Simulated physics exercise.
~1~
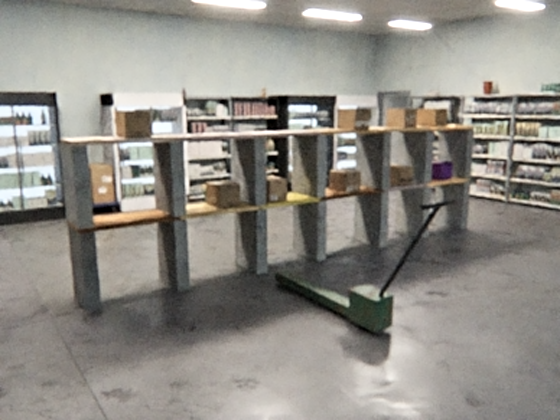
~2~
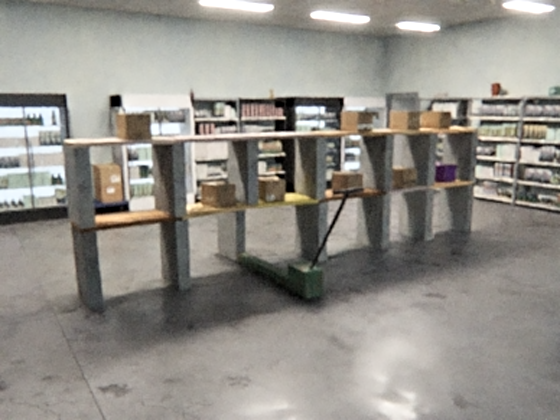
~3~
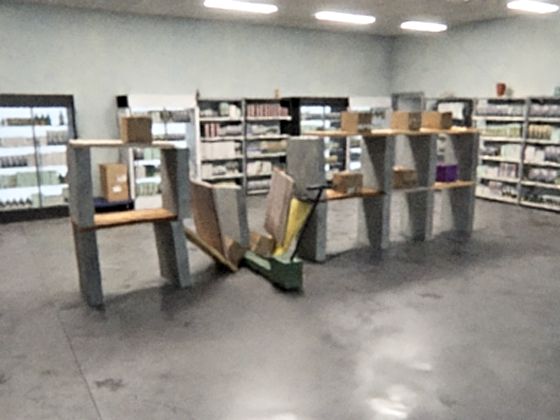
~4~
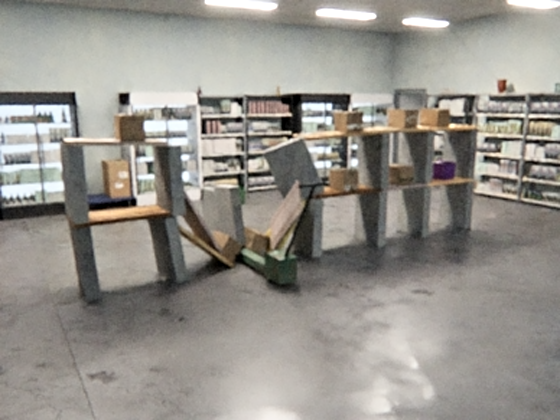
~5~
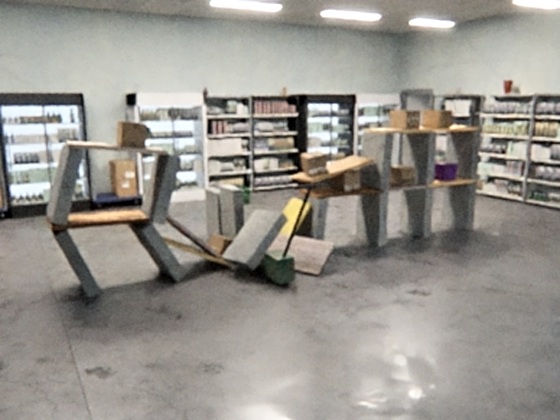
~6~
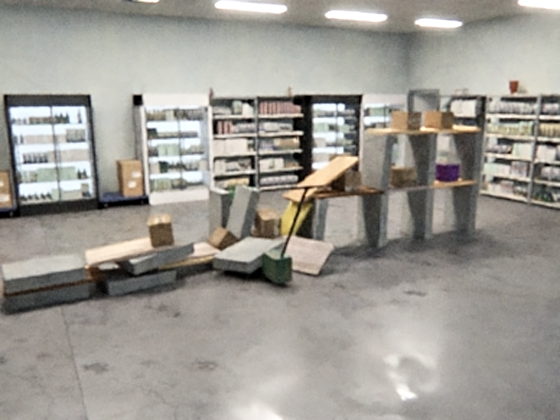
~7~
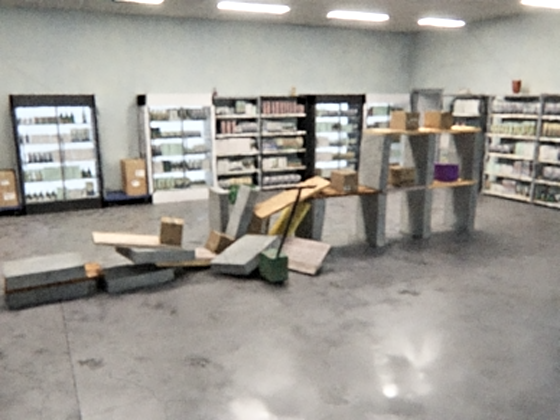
A long two-tier shelf of loose boards and grey blocks stood in a storeroom until a green jack slid into its foot, knocking down the middle; then the left end toppled into a heap, while the right end stayed standing with its purple carton.
